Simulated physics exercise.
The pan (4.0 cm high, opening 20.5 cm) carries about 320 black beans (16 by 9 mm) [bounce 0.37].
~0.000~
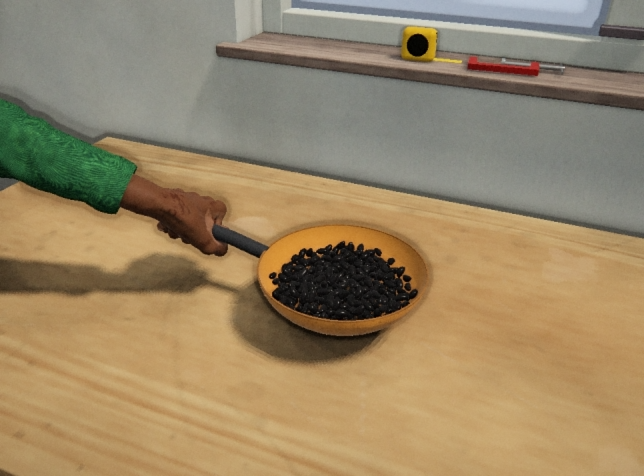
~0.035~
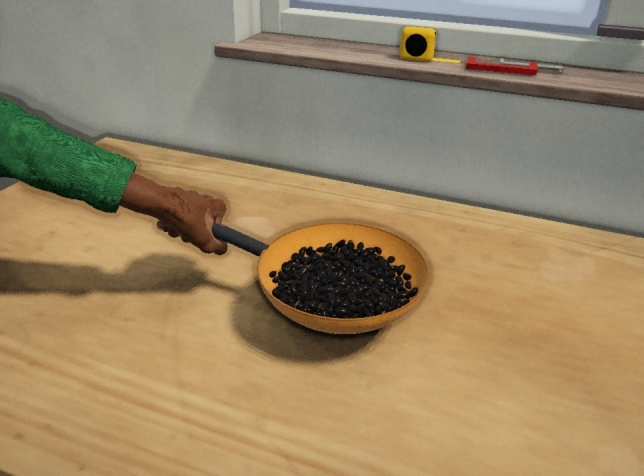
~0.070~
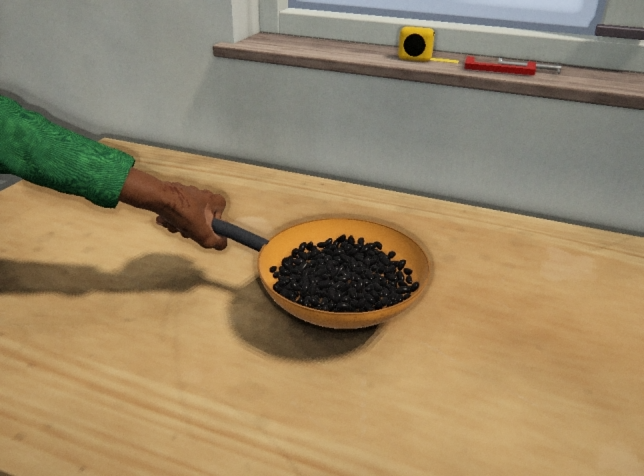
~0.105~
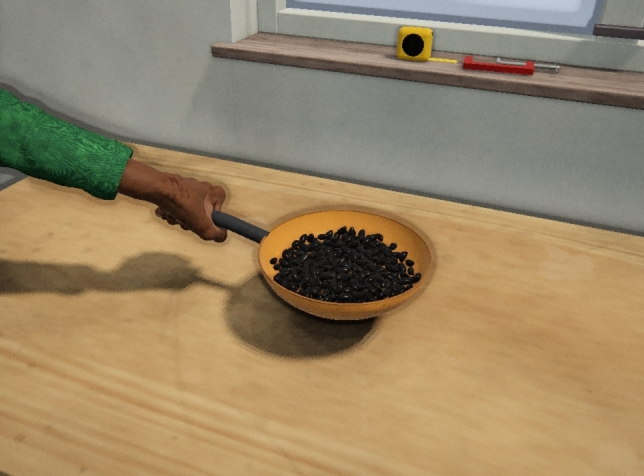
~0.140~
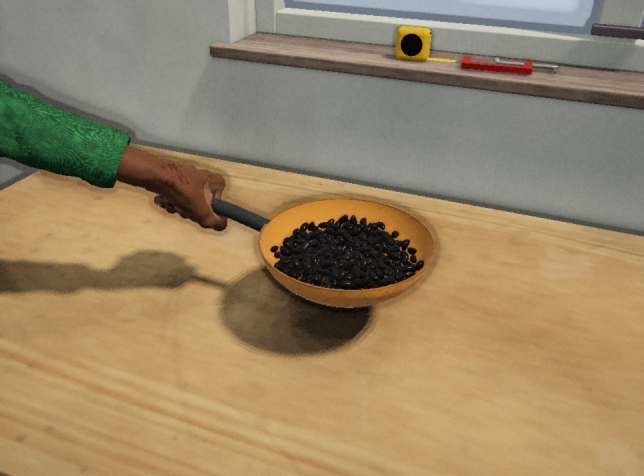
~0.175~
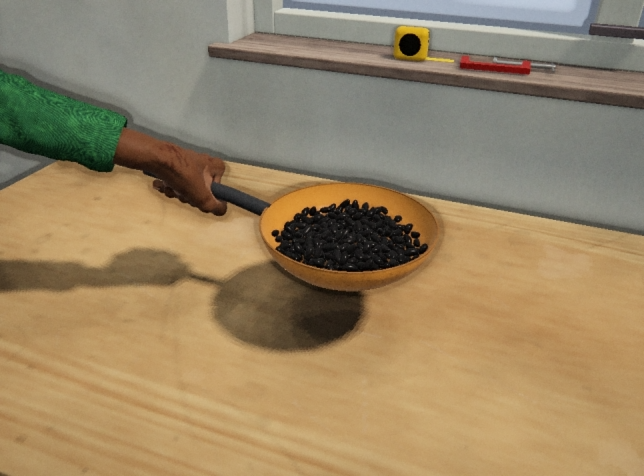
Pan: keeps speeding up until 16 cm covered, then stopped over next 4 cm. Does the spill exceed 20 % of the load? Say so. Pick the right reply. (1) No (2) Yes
Option 1: No.
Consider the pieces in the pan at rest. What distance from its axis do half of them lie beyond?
Somewhere near 5.5 cm, I reckon.
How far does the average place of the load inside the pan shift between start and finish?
I'd put it at about 1.5 cm.
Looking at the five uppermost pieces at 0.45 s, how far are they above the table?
I'd say some 30 cm.
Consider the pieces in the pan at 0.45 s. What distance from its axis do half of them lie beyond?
Around 5.5 cm.
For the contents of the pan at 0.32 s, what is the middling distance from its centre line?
5.5 cm.
Then, at 0.32 s, pan 100 %; middle of the pieces not yet landed near (366, 132).
After 0.45 s, pan 100 %; middle of the pieces not yet landed near (380, 116).
Then, at 0.56 s, pan 100 %; middle of the pieces not yet landed near (379, 136).
After 0.68 s, pan 100 %; middle of the pieces not yet landed near (379, 137).
At rest (1.0 s), pan 100 %.
